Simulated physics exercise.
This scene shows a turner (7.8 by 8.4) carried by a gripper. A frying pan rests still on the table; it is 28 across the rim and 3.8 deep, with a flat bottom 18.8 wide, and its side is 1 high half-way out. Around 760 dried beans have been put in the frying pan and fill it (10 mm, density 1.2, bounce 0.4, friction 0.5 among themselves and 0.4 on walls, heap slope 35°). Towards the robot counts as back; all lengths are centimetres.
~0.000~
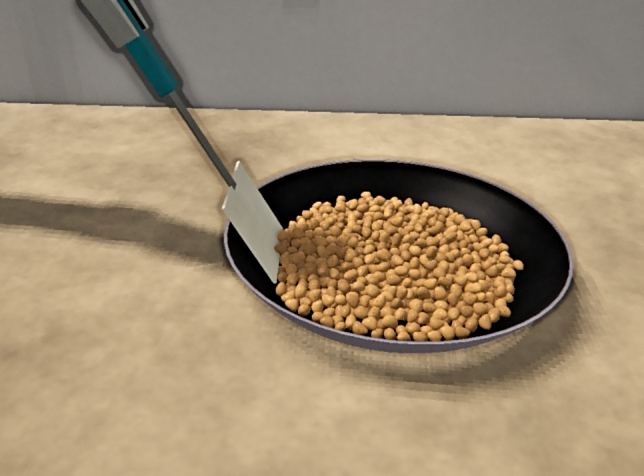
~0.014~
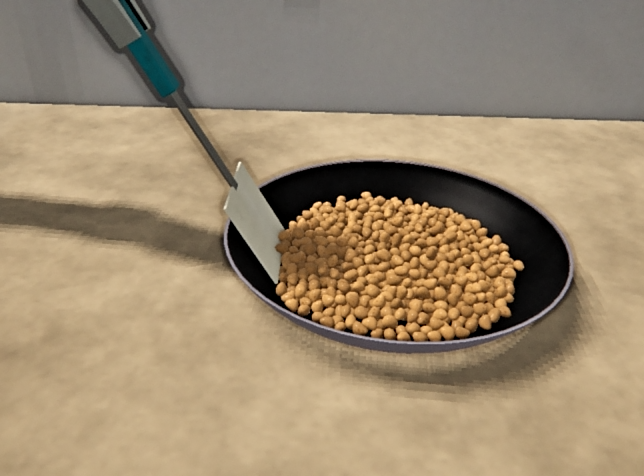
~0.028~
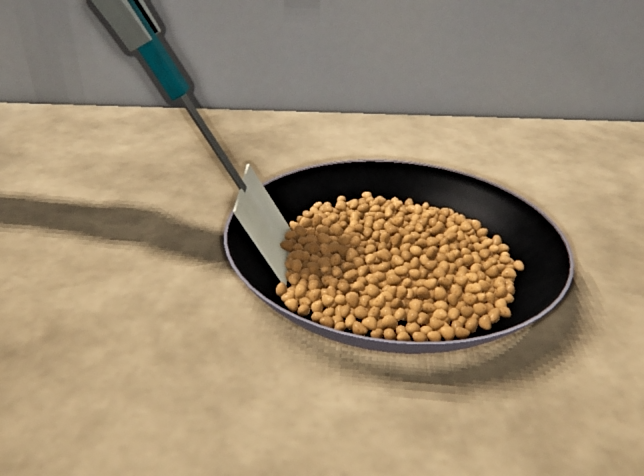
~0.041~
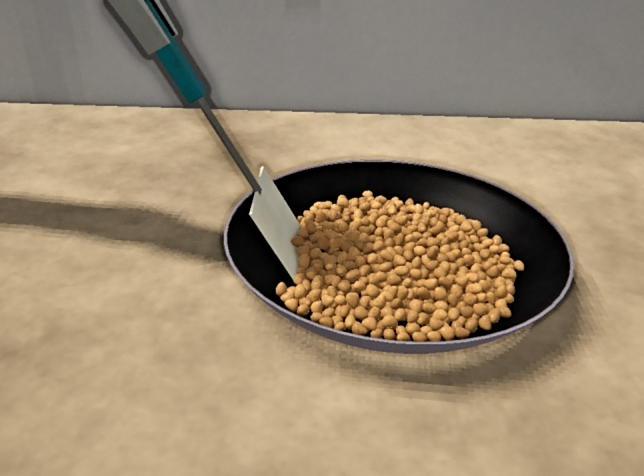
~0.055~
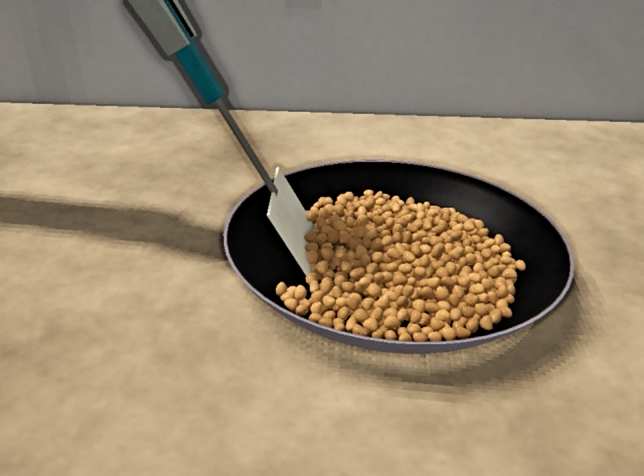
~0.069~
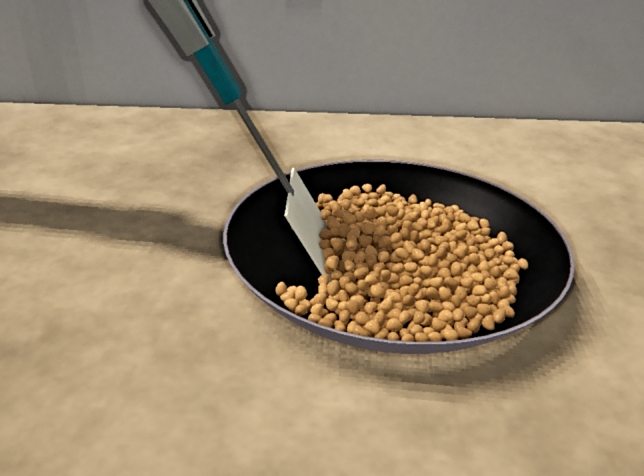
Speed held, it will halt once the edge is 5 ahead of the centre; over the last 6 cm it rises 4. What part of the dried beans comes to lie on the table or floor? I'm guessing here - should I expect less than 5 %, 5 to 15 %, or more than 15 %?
You should expect 5 to 15 %.
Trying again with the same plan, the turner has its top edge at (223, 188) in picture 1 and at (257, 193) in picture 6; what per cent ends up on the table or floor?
Near 0 in a hundred.
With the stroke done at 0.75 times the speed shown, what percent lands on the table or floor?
The share would be near 0 in a hundred.
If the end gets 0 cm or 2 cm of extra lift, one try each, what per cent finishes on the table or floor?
First try around 5 percent, second try around 5 percent.
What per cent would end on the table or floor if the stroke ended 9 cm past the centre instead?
Estimate: Approx. 20 %.
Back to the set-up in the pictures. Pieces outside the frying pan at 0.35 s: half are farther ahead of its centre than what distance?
Distance ahead of centre: Approx. 22 cm.
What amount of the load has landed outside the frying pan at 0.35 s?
Estimate: About 8 percent.
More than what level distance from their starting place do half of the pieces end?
Around 4 cm, measured level.
By 0.10 s, sloping 61°, highest piece 7 above the table; 762 in the frying pan.
By 0.14 s, sloping 61°, highest piece 8 above the table; 762 in the frying pan.
By 0.35 s, sloping 61°, highest piece 7 above the table; 697 in the frying pan, 63 on the table or floor, 2 on the blade or in flight.
By 1.40 s, sloping 61°, highest piece 4 above the table; 696 in the frying pan, 66 on the table or floor.
Final count, 696 in the frying pan, 66 on the table or floor. That is 9 % on the table or floor.
